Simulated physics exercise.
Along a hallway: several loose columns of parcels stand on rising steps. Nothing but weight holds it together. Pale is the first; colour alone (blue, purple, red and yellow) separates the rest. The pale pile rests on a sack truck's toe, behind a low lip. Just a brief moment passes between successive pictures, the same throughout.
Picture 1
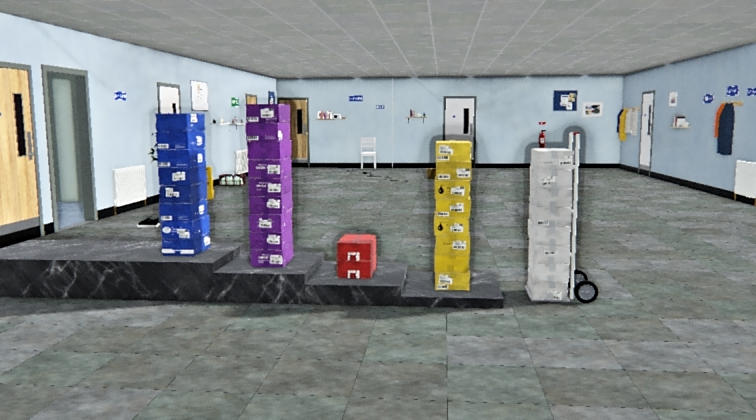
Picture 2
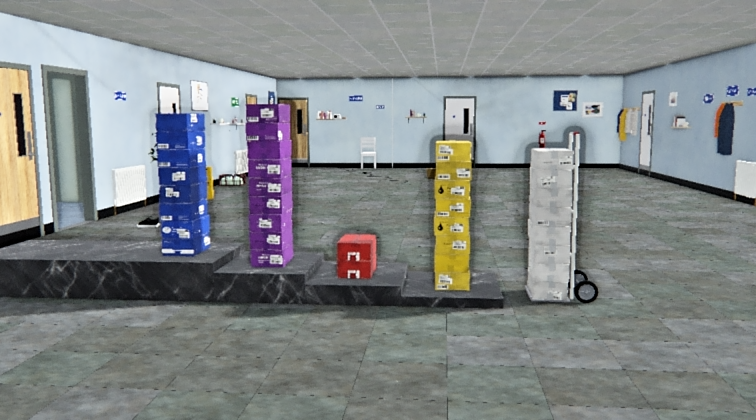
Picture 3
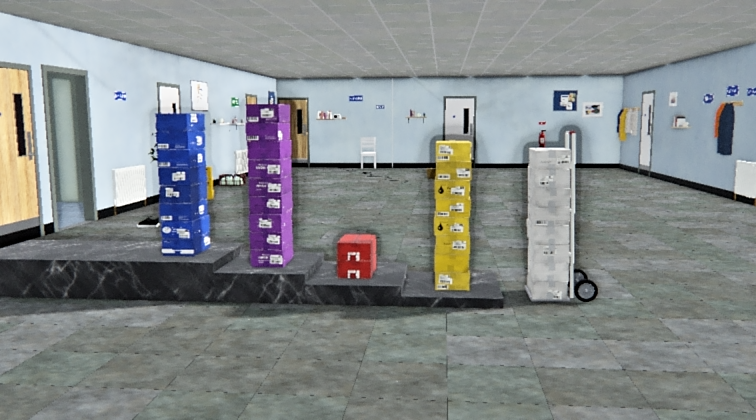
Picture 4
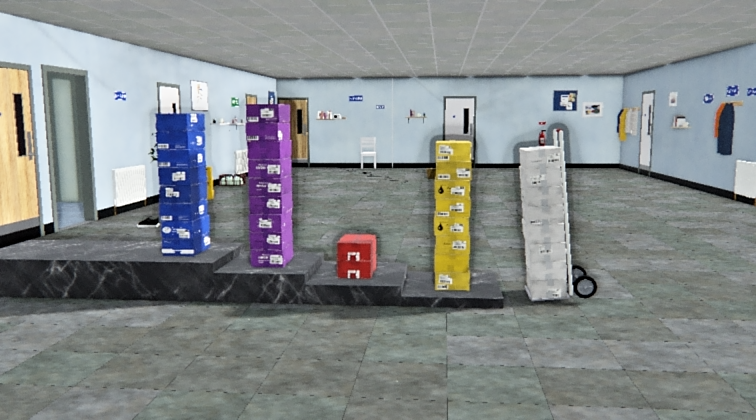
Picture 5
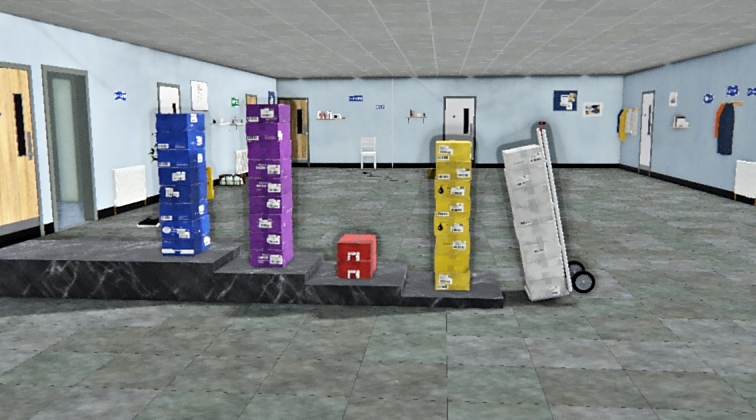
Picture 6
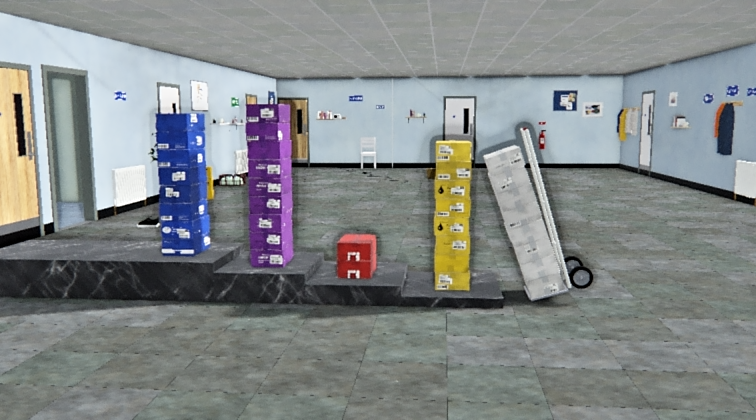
We see stacks of blue, purple, red and yellow boxes on dark marbled steps in a large room, while the white stack on a hand truck at right, upright at first, tilts gradually left toward the motionless yellow stack.
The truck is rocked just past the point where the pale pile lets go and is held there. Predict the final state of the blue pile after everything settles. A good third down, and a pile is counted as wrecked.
Final state: Largely intact.
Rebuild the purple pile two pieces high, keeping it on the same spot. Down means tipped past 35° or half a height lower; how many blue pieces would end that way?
By the finish, the blue count of pieces down is 0.
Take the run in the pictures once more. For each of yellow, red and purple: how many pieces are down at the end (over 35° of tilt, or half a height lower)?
Per-colour tally: Yellow = 7; red = 0; purple = 0.
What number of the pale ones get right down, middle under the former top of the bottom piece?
The answer is 0.
Soon after the last picture, 0 of the pale pile down; none of the 8 blue parcels down (0 of 27 in all colours); top blue parcel unmoved.
A little later, 8 of the pale pile down; none of the 8 blue parcels down (0 of 27 in all colours); top blue parcel unmoved; top yellow parcel leaning a little.
Later still, 8 of the pale pile down; none of the 8 blue parcels down (3 of 27 in all colours); top blue parcel unmoved; top yellow parcel leaning well over, about its own height lower.
After that, 8 of the pale pile down; none of the 8 blue parcels down (7 of 27 in all colours); top blue parcel unmoved; top yellow parcel on its side.
At rest, 8 of the pale pile down; none of the 8 blue parcels down (7 of 27 in all colours); top blue parcel unmoved; top yellow parcel on its side. As the last picture would show them, middles, top blue parcel near (181, 122), top yellow parcel near (292, 229).
